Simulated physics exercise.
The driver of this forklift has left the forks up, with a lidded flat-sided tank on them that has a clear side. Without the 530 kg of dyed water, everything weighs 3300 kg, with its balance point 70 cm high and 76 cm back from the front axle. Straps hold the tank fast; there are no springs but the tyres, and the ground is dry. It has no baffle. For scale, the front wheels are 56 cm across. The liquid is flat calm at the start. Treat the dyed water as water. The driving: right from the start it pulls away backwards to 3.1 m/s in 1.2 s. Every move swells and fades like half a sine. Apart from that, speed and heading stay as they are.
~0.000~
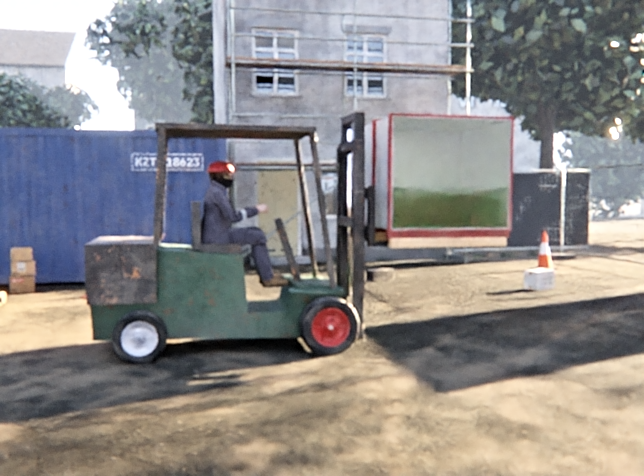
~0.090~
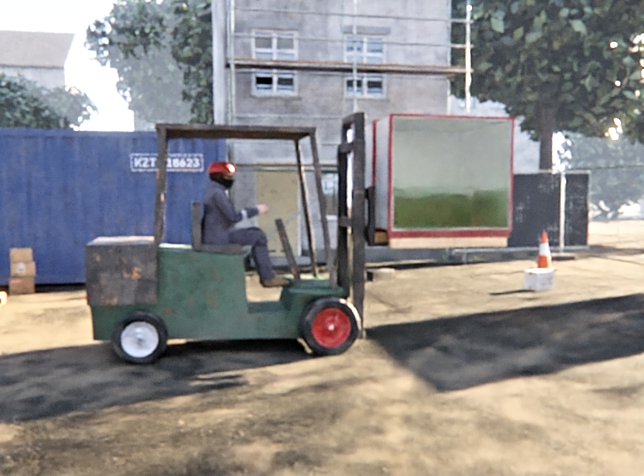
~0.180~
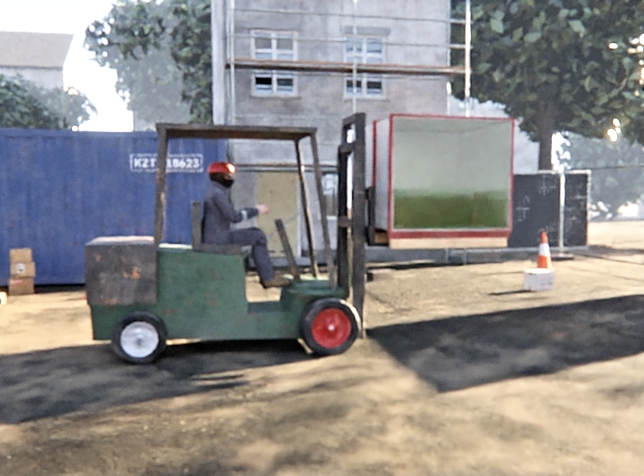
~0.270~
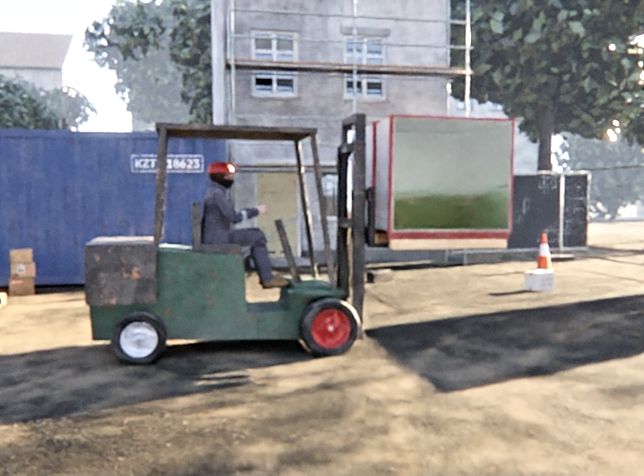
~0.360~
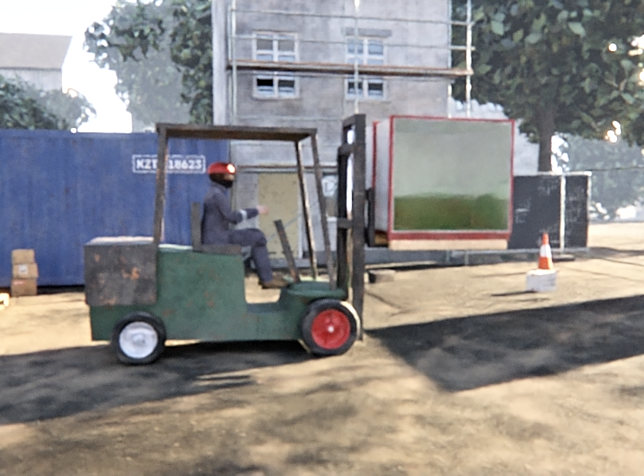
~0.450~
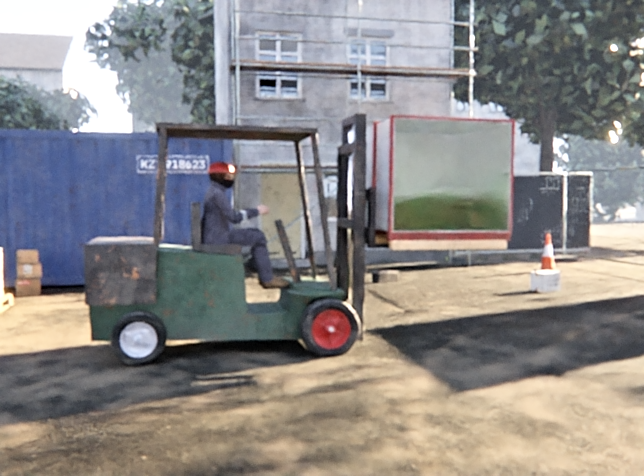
On a sunlit dirt building site, a driver in a red helmet sits in a green forklift, its forks raised with a clear-sided tank of green water. The forklift barely shifts against the blue container and scaffolded building behind, and the water, level at first, later tilts slightly, rising toward the right.
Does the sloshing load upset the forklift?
In the end it stays planted.
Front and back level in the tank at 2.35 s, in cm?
About 58 cm in front and 26 cm behind.
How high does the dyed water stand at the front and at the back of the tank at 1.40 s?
Front 36 cm, back 40 cm.
By 0.70 s the lean is 1° nose down, wheels down; the liquid stands 17 cm at the back and 68 cm at the front.
By 1.40 s the lean is 0°, wheels down; the liquid stands 40 cm at the back and 36 cm at the front.
By 2.35 s the lean is 0°, wheels down; the liquid stands 26 cm at the back and 57 cm at the front.
By 4.18 s no wheel has left the ground; at worst the lighter axle bore 4 per cent of the weight.
